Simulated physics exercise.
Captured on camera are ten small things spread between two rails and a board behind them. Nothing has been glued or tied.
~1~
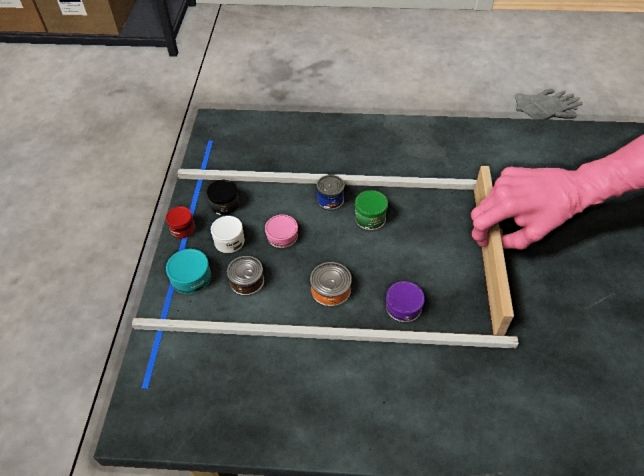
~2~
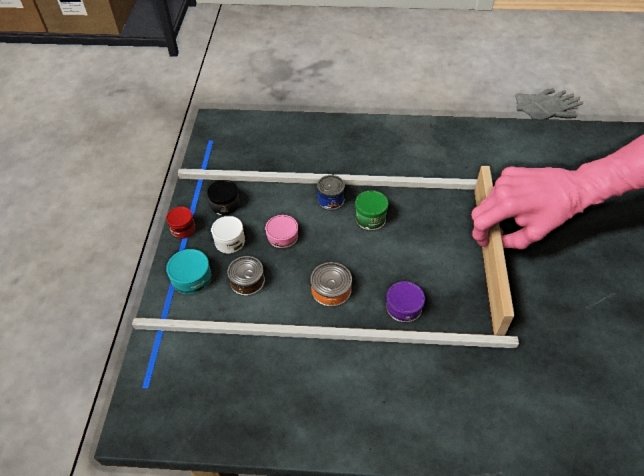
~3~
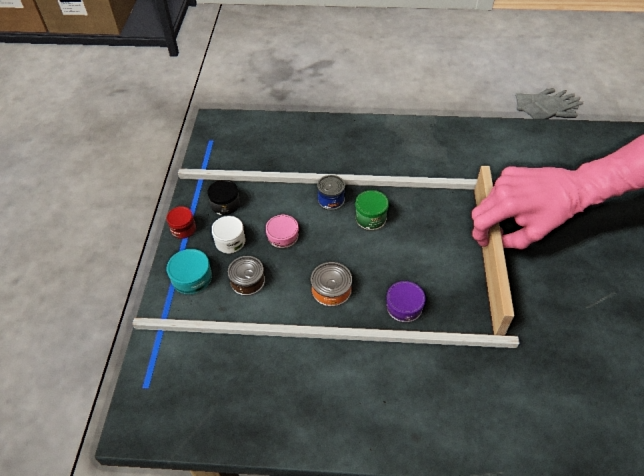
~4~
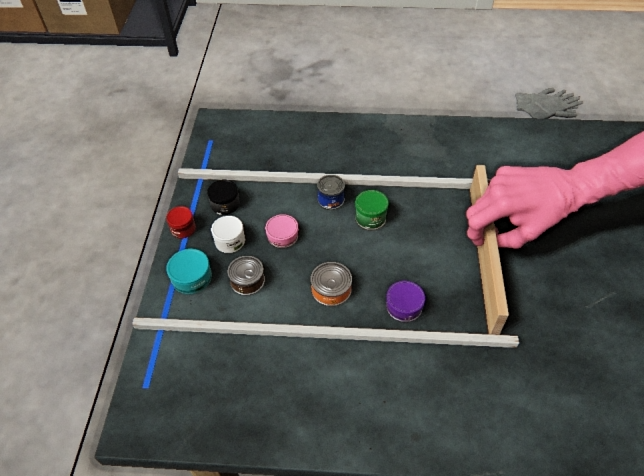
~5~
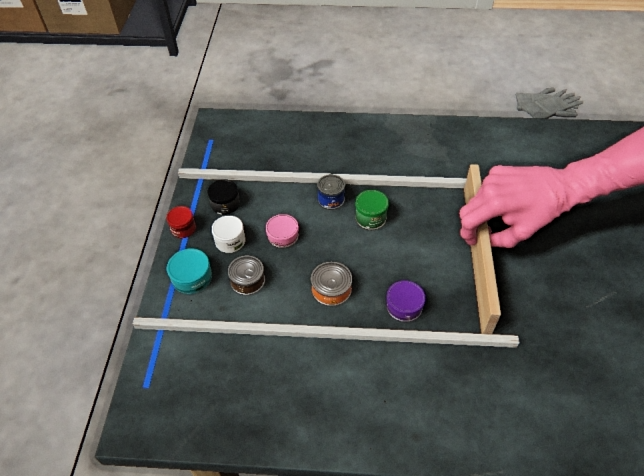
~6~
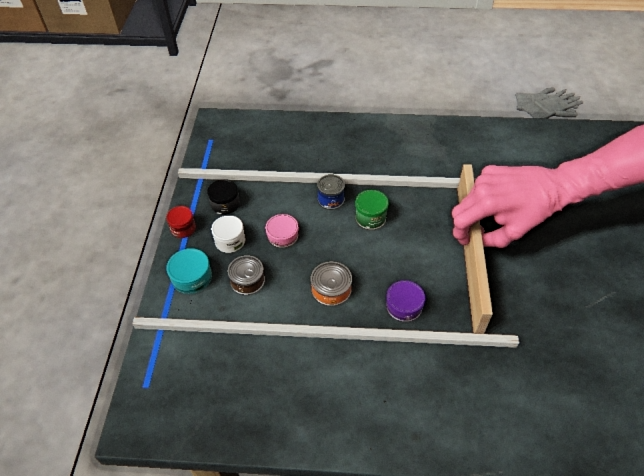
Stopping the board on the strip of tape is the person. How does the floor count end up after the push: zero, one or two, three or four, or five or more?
The floor count ends at five or more.
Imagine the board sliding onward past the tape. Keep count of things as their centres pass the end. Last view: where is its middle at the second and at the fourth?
It sits near (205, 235), and then near (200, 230).
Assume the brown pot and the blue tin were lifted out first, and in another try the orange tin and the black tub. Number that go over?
That gives 4 in the first case, then 3 in the second.
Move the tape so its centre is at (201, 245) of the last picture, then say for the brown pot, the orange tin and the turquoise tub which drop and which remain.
Brown pot goes off, orange tin stays put, turquoise tub goes off.
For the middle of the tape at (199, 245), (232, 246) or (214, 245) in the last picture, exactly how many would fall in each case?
In order: 3, 1 and 1.
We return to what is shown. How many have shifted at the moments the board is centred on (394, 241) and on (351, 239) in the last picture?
Counts: 1, 4.
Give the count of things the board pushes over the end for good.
Result - number fallen: 5.
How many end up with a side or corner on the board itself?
The count in contact is 5.
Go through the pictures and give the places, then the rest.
In the first frame, red tub (181, 223); turquoise tub (189, 272); black tub (223, 198); board (491, 246); tape (183, 244).
In the second frame, turquoise tub (190, 272); pink tin (282, 232).
In the third frame, black tub (224, 197); green pot (372, 211).
In the fourth frame, red tub (181, 223); orange tin (331, 284).
In the fifth frame, turquoise tub (190, 271); board (480, 244).
In the sixth frame, red tub (181, 222); turquoise tub (190, 271); black tub (224, 197); board (473, 244); tape (184, 244).
Soon after, none off yet; red tub at rest near (181, 222); turquoise tub at rest near (190, 271); black tub at rest near (224, 197).
Then, none off yet; red tub at rest near (181, 222); turquoise tub moving near (179, 271); black tub at rest near (224, 197).
At rest, the number that fall off is five or more; fallen, brown pot, white tub, black tub, turquoise tub and red tub.
